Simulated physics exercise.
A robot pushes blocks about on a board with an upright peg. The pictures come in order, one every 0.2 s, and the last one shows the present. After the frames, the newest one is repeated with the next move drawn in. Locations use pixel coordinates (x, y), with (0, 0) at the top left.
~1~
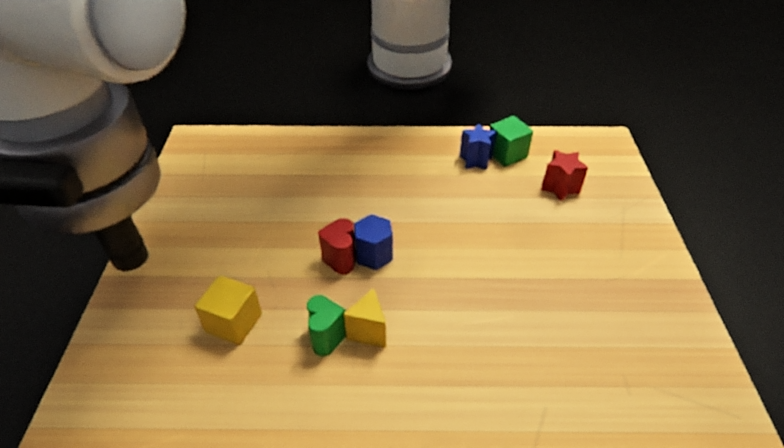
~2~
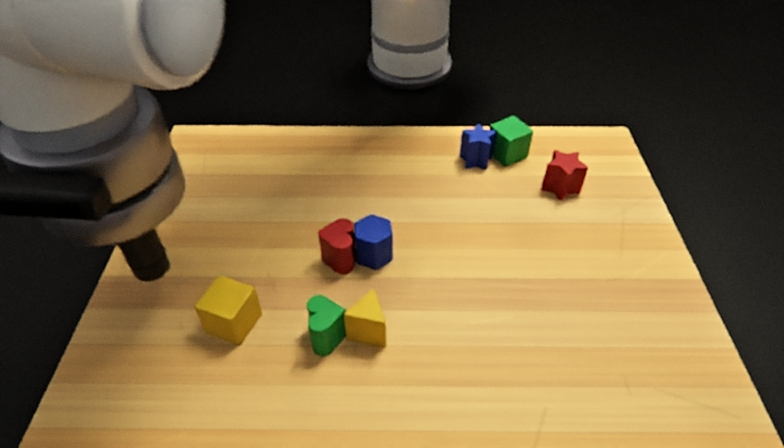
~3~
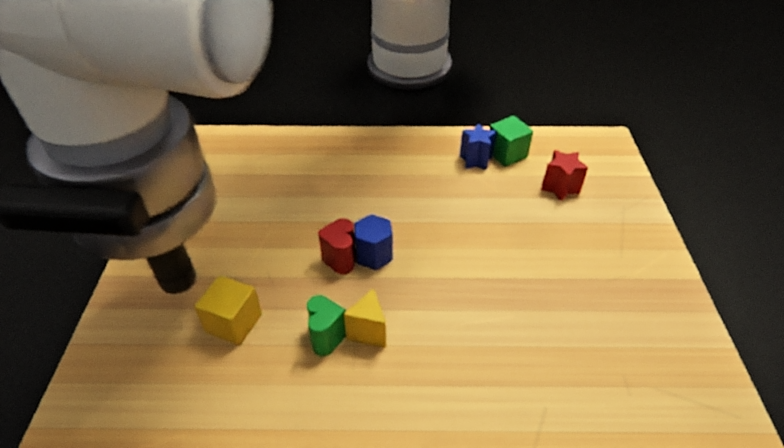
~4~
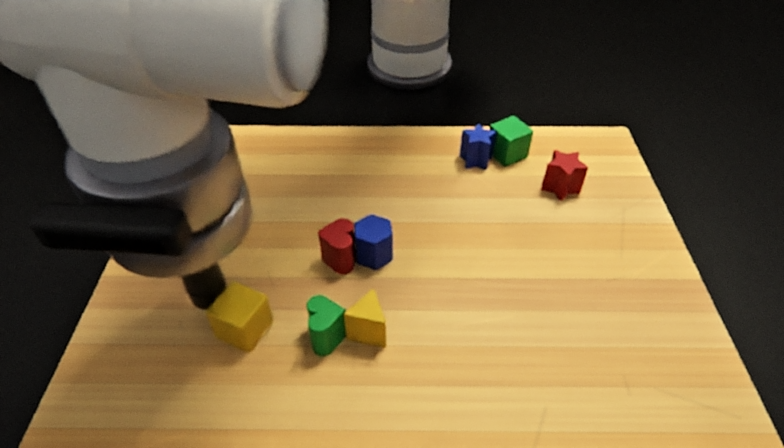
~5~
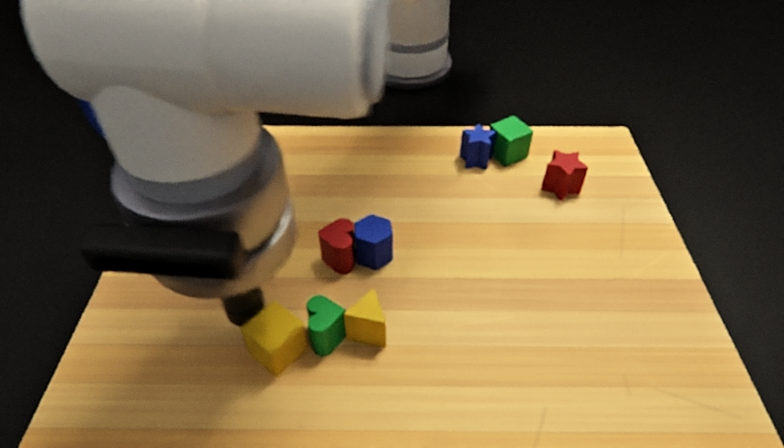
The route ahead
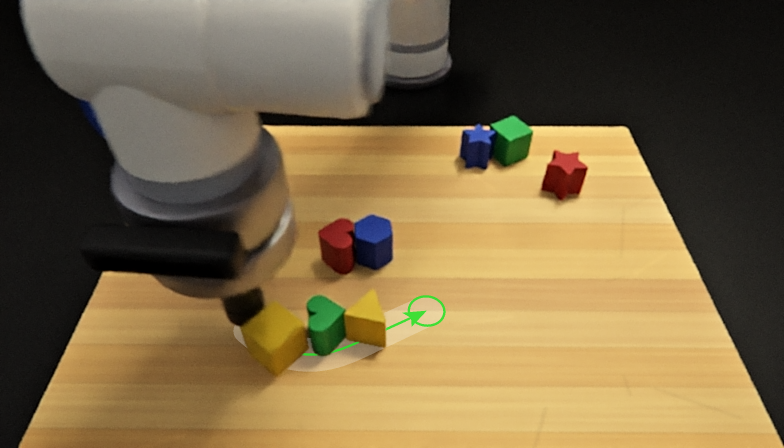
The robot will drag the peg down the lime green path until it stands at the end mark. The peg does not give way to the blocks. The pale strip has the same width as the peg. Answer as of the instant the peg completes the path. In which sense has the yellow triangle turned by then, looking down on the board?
It goes clockwise.
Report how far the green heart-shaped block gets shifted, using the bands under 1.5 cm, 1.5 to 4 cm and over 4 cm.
It falls in the over 4 cm band.
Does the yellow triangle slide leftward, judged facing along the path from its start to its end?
In short: Yes.
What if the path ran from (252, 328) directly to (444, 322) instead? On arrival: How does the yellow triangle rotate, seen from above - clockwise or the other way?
Viewed from above, clockwise.
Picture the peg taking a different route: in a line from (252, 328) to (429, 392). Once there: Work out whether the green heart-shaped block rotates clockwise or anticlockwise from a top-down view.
Seen from overhead, it turns anticlockwise.
Path on the board, from (252, 328) by way of (306, 354) and (370, 337) to (427, 311).
What follows on the original path. One third of the way, peg at (305, 339); yellow square at (324, 362), turned 15° clockwise; green heart-shaped block at (330, 310), turned 30° anticlockwise.
Two thirds of the way, peg at (369, 321); yellow square at (335, 365), turned 35° clockwise; green heart-shaped block at (371, 284), turned 80° anticlockwise; yellow triangle at (407, 291), turned 65° clockwise.
At the end, peg at (428, 295); yellow square at (335, 365), turned 35° clockwise; green heart-shaped block at (382, 276), turned 120° anticlockwise; yellow triangle at (446, 265), turned 20° clockwise; blue six-sided block in place.
